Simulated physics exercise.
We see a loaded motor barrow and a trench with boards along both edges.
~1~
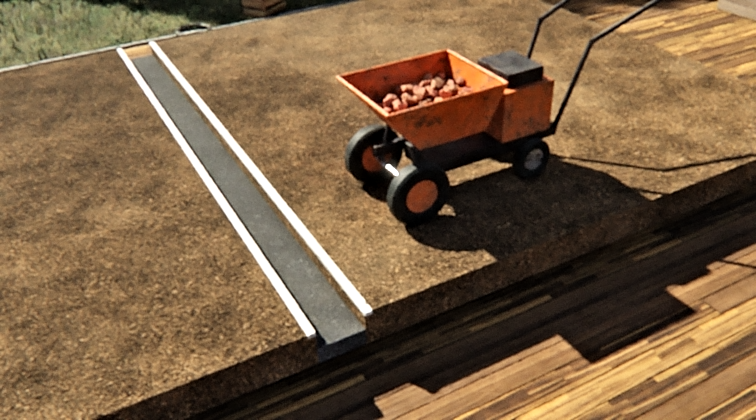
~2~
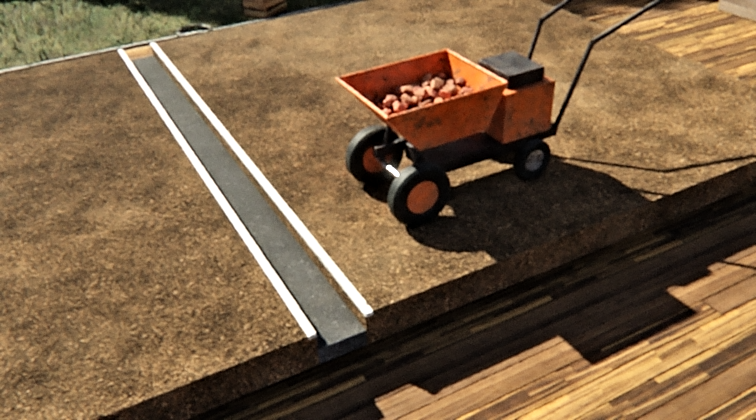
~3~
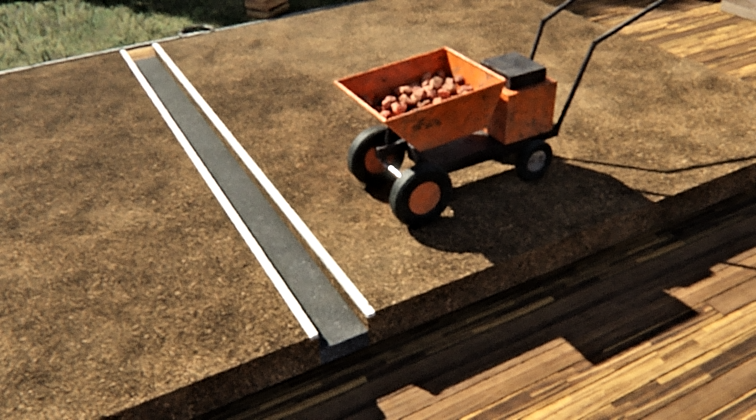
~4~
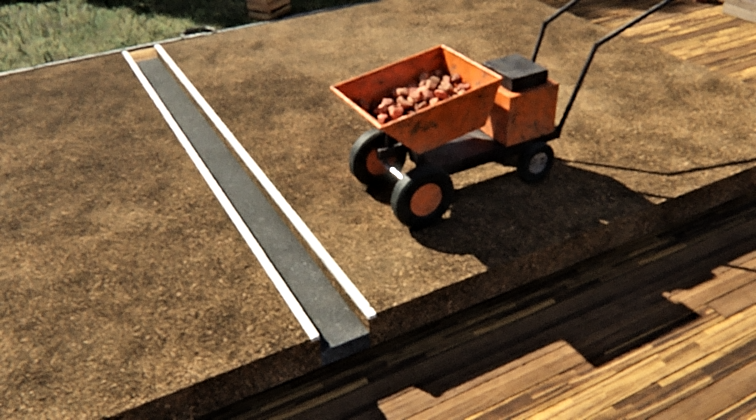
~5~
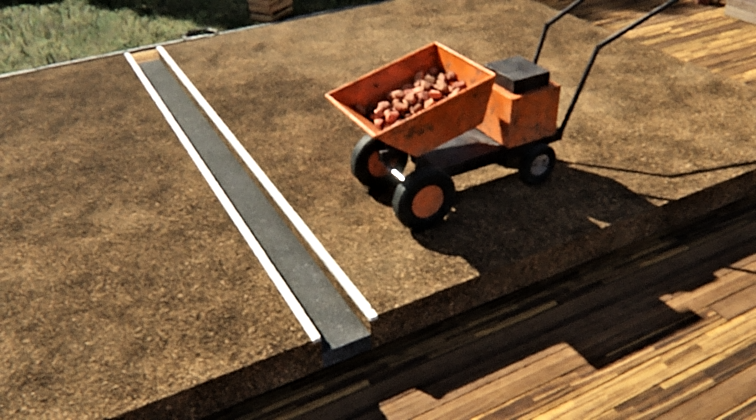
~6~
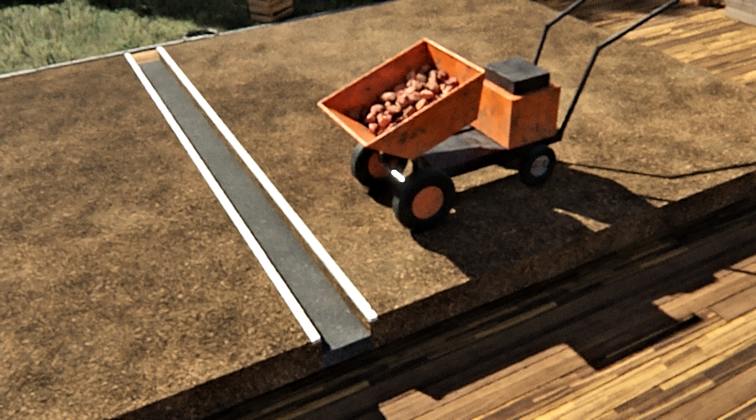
The orange skip of a loaded motor barrow tilts forward toward the left, still carrying rubble.
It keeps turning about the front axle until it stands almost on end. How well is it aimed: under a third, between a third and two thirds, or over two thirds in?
It catches over two thirds.
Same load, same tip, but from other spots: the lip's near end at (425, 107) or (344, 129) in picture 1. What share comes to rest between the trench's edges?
The first gives 40 %, the second 30 %.
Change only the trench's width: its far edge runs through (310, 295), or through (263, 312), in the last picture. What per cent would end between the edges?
In turn 60 and 90 in a hundred.
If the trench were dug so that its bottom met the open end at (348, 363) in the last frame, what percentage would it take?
About 100 per cent.
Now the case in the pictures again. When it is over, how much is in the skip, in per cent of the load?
About 10 per cent.
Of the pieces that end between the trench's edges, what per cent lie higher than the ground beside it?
About 25 per cent.
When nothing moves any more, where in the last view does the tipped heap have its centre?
Close to (285, 247).
Soon after the last picture, skip tipped steeply; all in the skip.
A little later, skip tipped right over; about two thirds in the skip; a stray few short of the trench; about a third in or heaped over the trench.
Later still, skip tipped right over; a small part in the skip; a small part short of the trench; most in or heaped over the trench; a stray few beyond it.
At rest, skip tipped right over; a small part in the skip; a small part short of the trench; most in or heaped over the trench; a stray few beyond it.
